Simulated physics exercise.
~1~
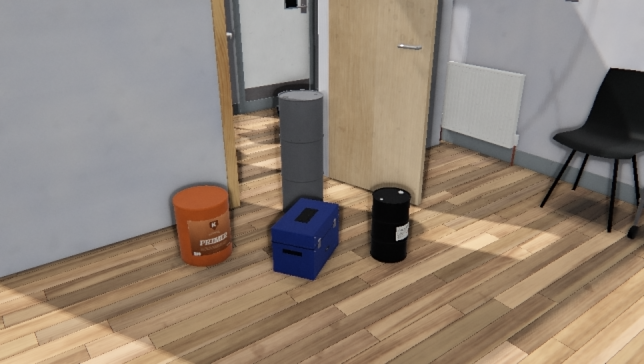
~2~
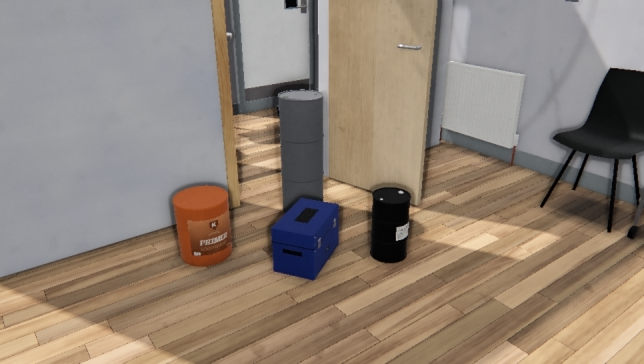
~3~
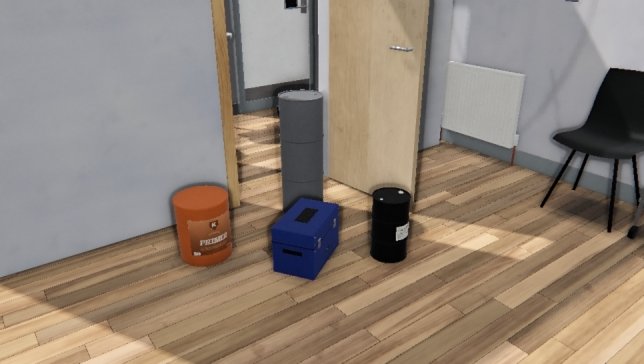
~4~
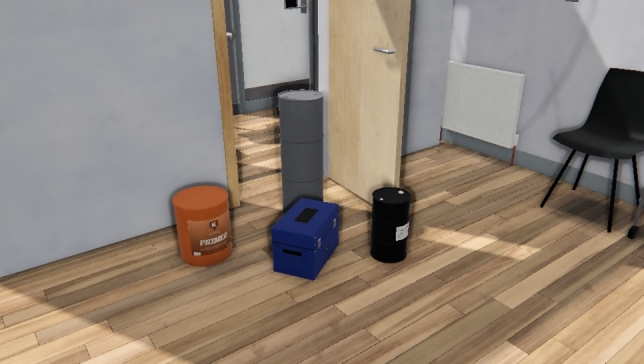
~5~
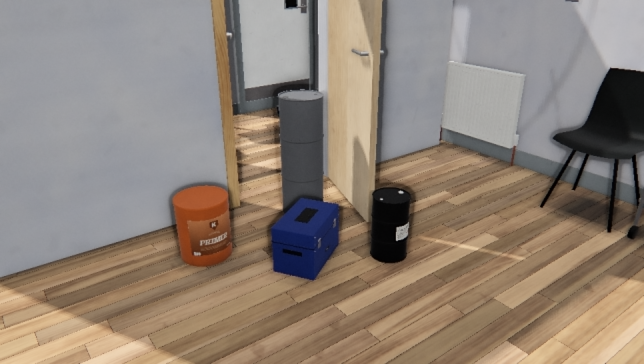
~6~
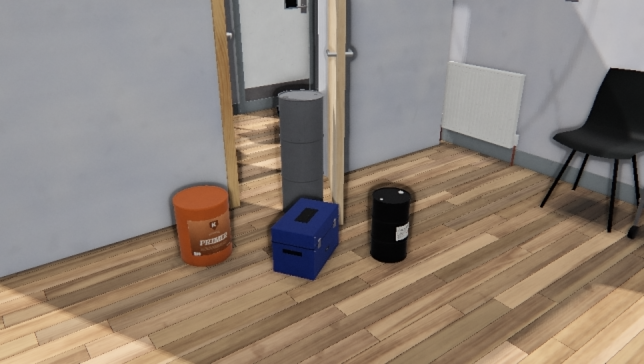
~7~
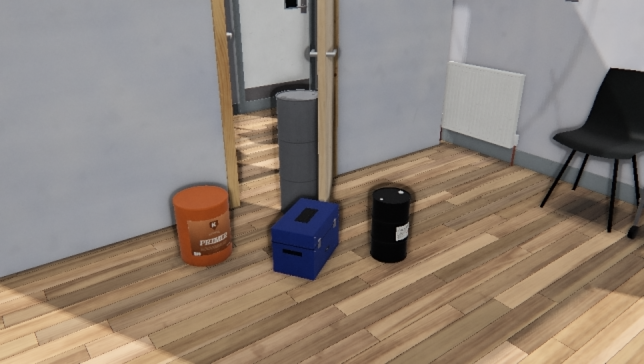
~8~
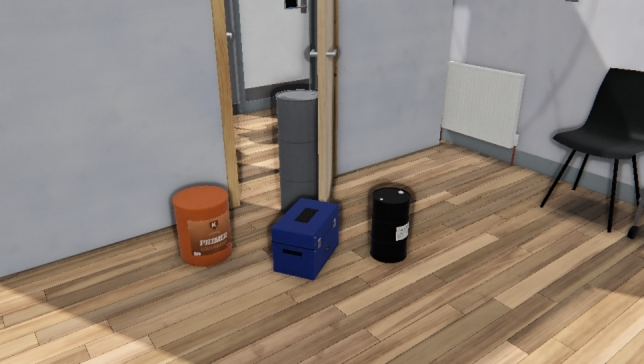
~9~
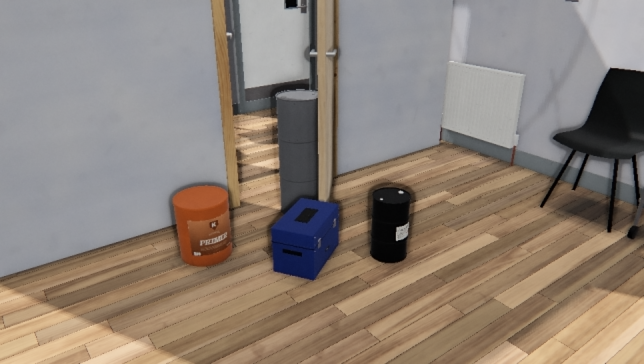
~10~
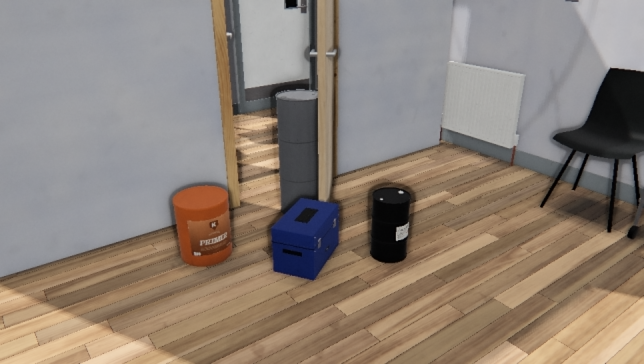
In a grey-walled room with a sunlit wooden floor, a pale wooden door stands wide open beside a tall grey drum in the doorway. An orange pail sits to the left, a blue toolbox in front of the drum and a black canister to the right, with a black chair near the far right wall. With nobody in view, the door swings leftward towards its frame, narrowing until mostly its edge shows. It reaches the grey drum and stops short, still partly open. The door then rests there, while the four objects remain in place.
